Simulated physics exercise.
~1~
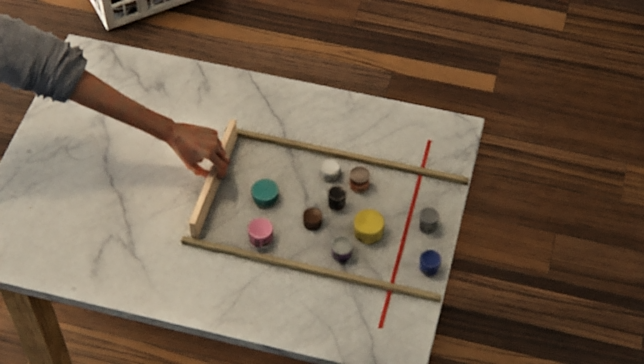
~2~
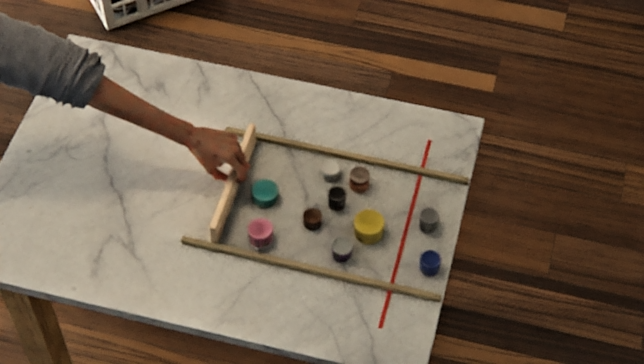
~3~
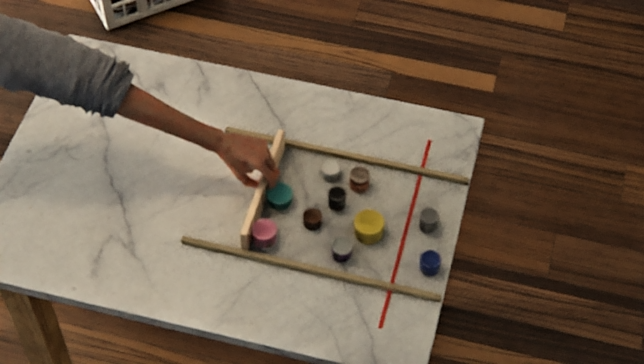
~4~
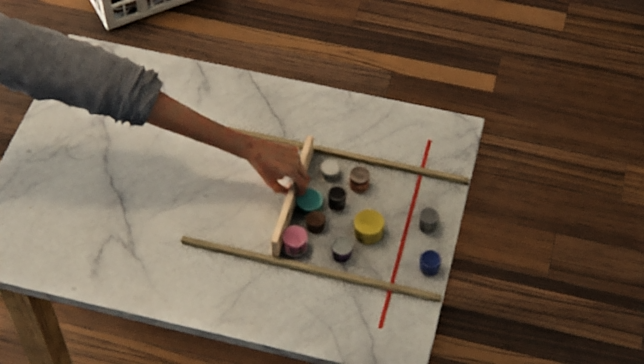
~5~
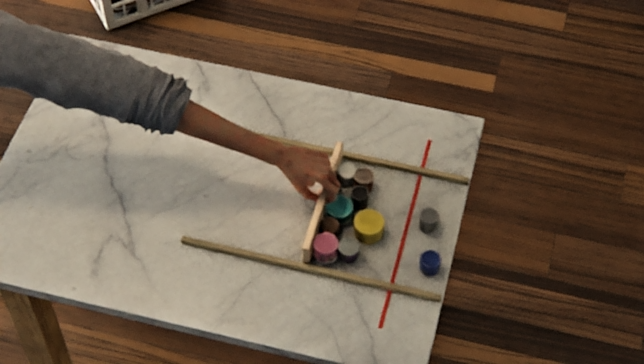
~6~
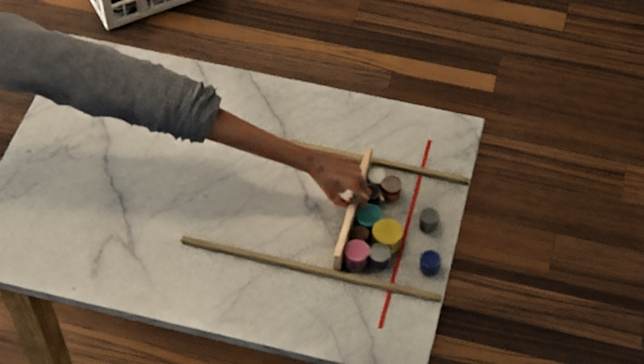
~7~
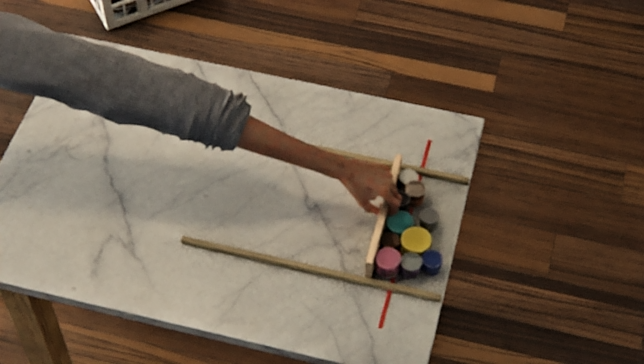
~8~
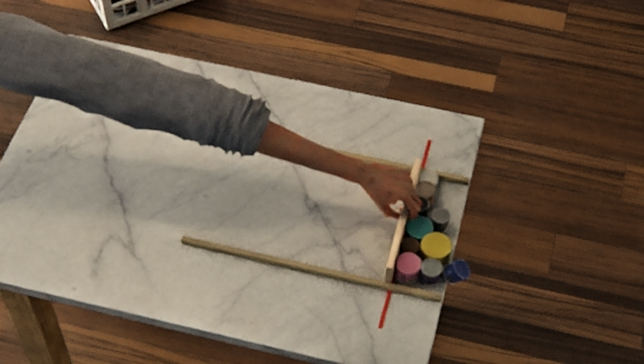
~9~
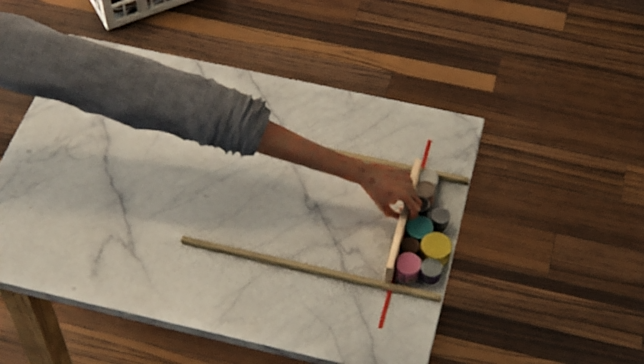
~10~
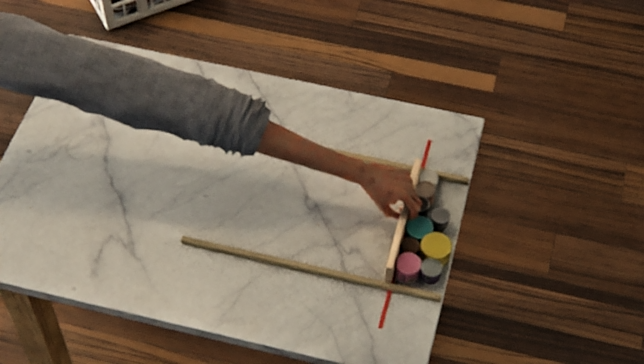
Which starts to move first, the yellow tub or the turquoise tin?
The turquoise tin starts to move first. The yellow tub stays still until the board has pushed the bunch farther to the right.
